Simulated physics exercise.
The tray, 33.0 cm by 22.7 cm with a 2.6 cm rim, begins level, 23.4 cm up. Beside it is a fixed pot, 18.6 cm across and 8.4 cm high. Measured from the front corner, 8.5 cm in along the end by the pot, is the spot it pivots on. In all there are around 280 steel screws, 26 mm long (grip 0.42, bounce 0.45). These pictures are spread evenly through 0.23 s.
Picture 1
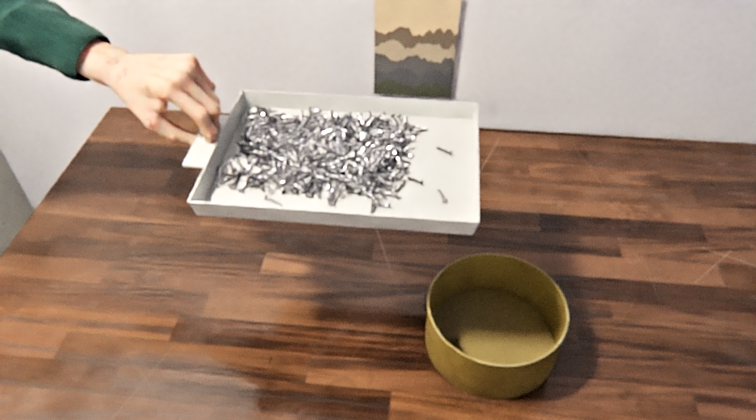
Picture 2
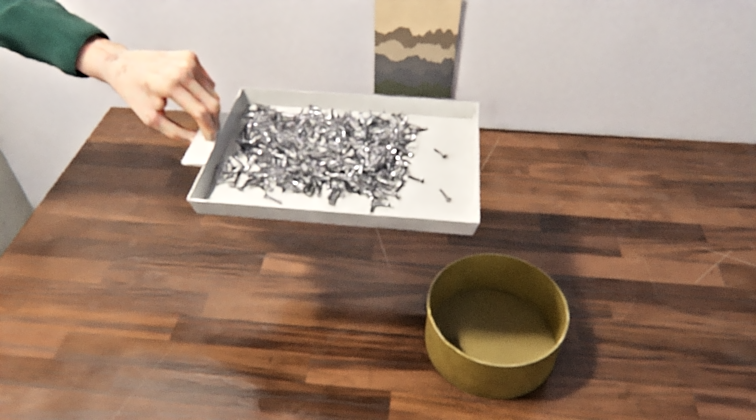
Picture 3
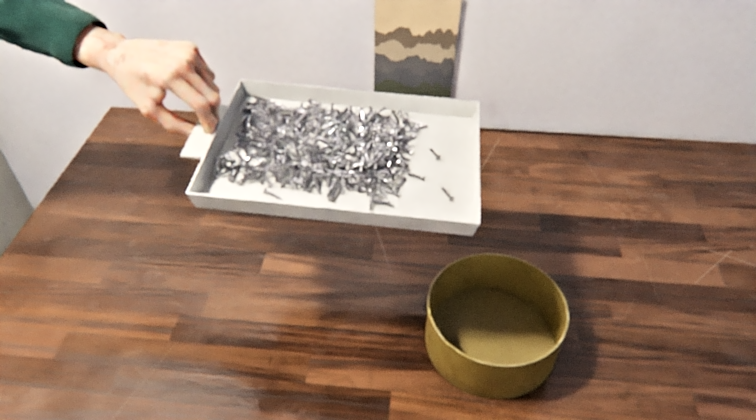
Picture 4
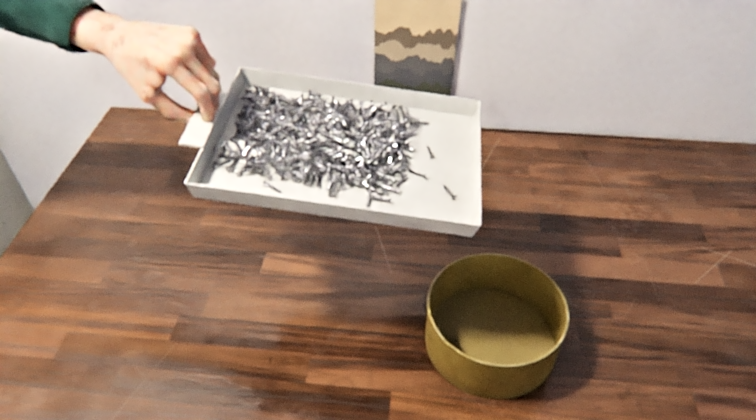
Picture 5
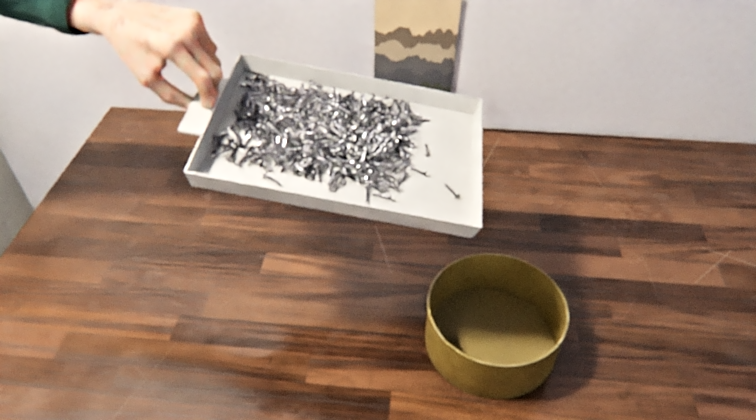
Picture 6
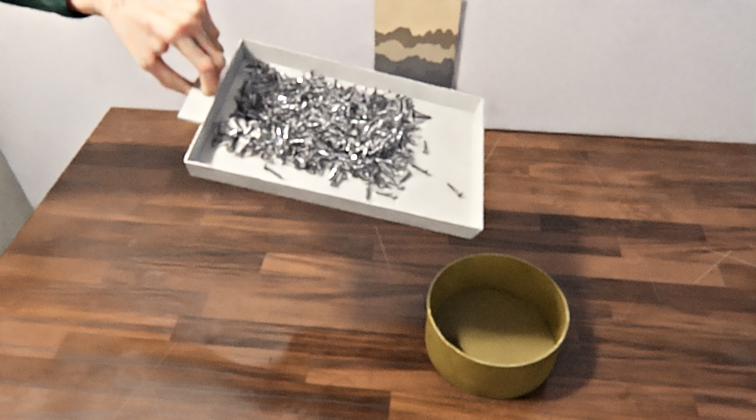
On a wooden table, a hand gradually raises the left side of a white tray of screws near a round pot.
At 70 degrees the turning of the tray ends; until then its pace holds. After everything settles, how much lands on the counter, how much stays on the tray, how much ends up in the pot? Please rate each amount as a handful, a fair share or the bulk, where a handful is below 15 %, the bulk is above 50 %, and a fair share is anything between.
Counter: A handful; tray: A fair share; pot: The bulk.
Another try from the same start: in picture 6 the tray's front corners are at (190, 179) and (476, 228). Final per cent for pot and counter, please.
Pot 50, counter 10.
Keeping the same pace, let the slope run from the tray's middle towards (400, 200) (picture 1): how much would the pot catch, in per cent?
That would be close to 75 per cent.
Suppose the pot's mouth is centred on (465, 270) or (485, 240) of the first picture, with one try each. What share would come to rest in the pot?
About 40 and 15 per cent.
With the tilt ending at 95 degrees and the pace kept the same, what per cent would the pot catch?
About 90 in a hundred would end up in the pot.
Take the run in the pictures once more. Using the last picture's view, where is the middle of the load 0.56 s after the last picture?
Estimated load position: Around (473, 186).
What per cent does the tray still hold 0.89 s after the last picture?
About 40% of the load.
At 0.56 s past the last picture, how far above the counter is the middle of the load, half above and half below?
Median height: Approx. 26 cm.
Then, 0.33 s after the last picture, tilt 41 degrees; the tray holds 100 %, the pot 0 %.
Then, 0.56 s after the last picture, tilt 60 degrees; the tray holds 95 %, the pot 0 %.
Then, 0.89 s after the last picture, tilt 70 degrees; the tray holds 40 %, the pot 45 %.
In the end, counter 5 %, tray 35 %, pot 60 %.
